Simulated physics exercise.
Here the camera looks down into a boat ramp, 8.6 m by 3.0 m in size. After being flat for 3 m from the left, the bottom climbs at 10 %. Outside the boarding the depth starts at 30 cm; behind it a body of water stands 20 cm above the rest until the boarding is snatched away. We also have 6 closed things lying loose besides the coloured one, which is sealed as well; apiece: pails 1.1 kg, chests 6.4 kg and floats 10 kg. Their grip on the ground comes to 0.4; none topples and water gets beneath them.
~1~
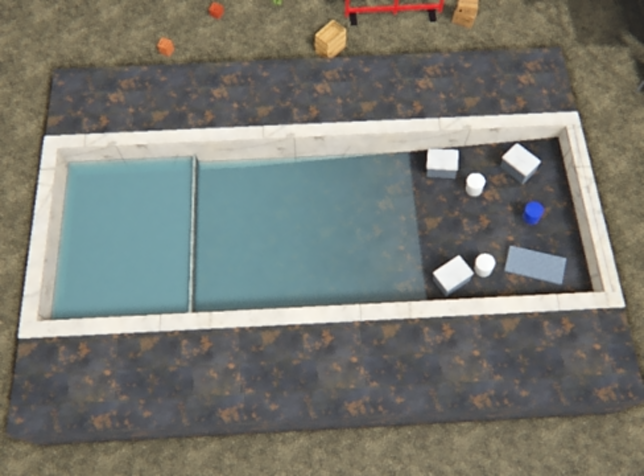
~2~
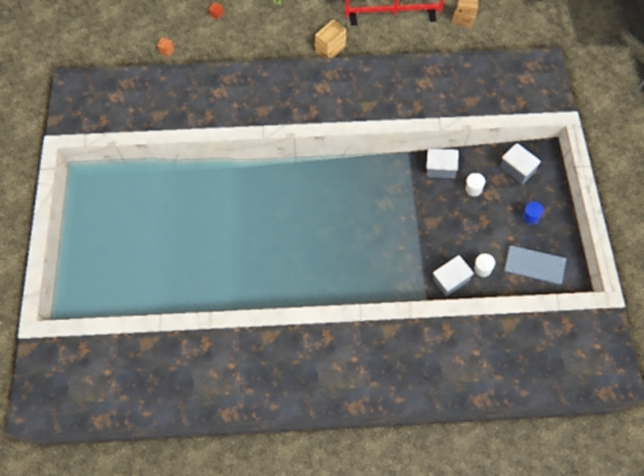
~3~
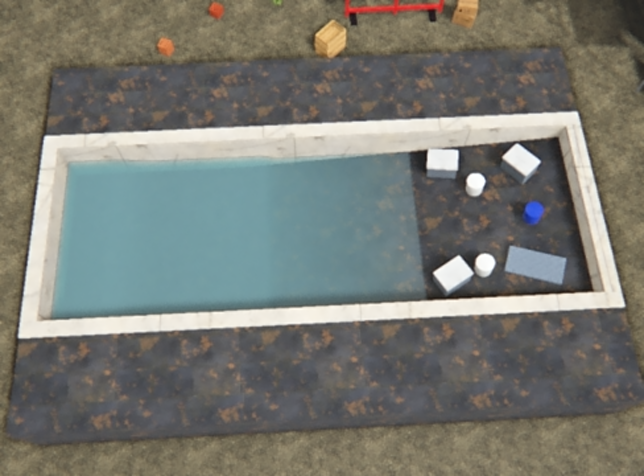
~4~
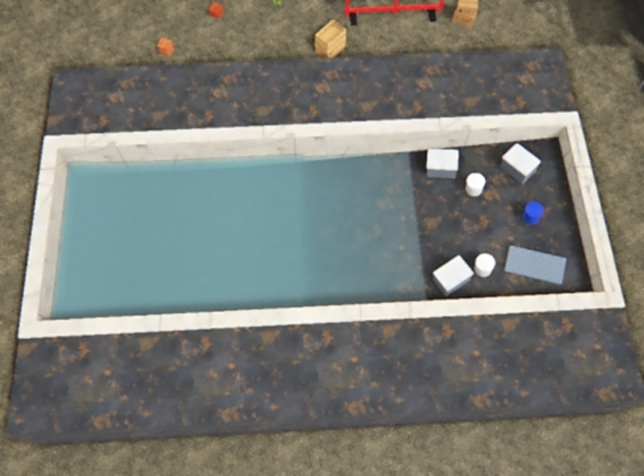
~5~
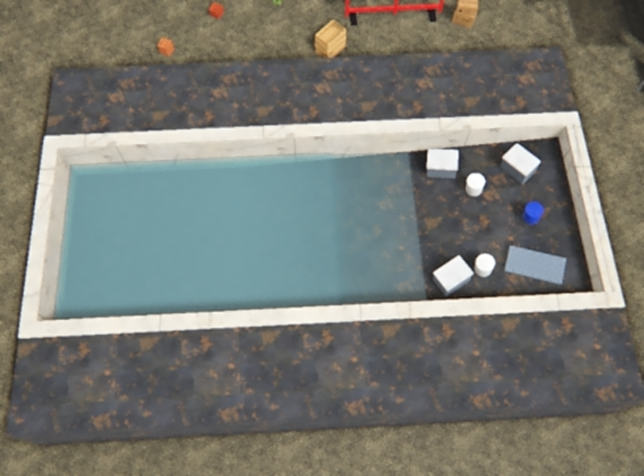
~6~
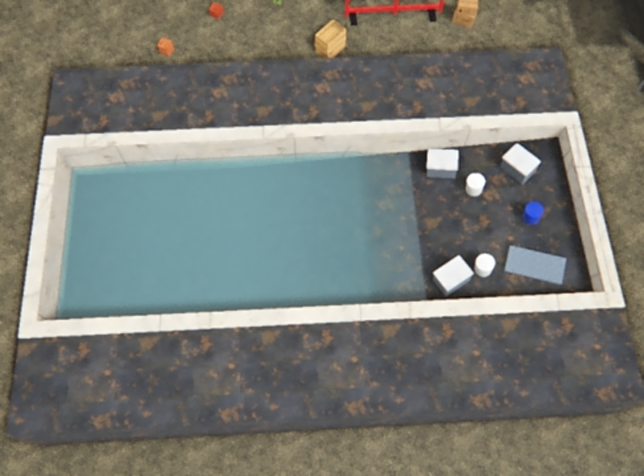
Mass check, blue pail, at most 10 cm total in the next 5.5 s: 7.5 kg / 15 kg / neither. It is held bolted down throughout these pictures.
I expect the smaller poundage will serve.
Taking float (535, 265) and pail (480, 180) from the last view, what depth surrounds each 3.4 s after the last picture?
Close to 6 and 3 centimetres.
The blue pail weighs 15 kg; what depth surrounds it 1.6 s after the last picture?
Around 0 cm.
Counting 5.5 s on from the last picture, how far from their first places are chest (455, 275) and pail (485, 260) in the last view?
80 cm, 200 cm.
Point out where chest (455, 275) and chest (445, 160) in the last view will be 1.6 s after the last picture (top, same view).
First near (492, 274), second near (475, 155).
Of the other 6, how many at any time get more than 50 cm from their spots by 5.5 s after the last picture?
My count gives 6.
Then, 0.6 s after the last picture the blue pail would be 0 cm from its start with 7.5 kg and 0 cm from its start with 15 kg; 0 cm of water round it then.
Then, 1.6 s after the last picture the blue pail would be 0 cm from its start with 7.5 kg and 0 cm from its start with 15 kg; 0 cm of water round it then.
Then, 3.4 s after the last picture the blue pail would be 0 cm from its start with 7.5 kg and 0 cm from its start with 15 kg; 4 cm of water round it then.
Then, 5.5 s after the last picture the blue pail would be 0 cm from its start with 7.5 kg and 0 cm from its start with 15 kg; 2 cm of water round it then.
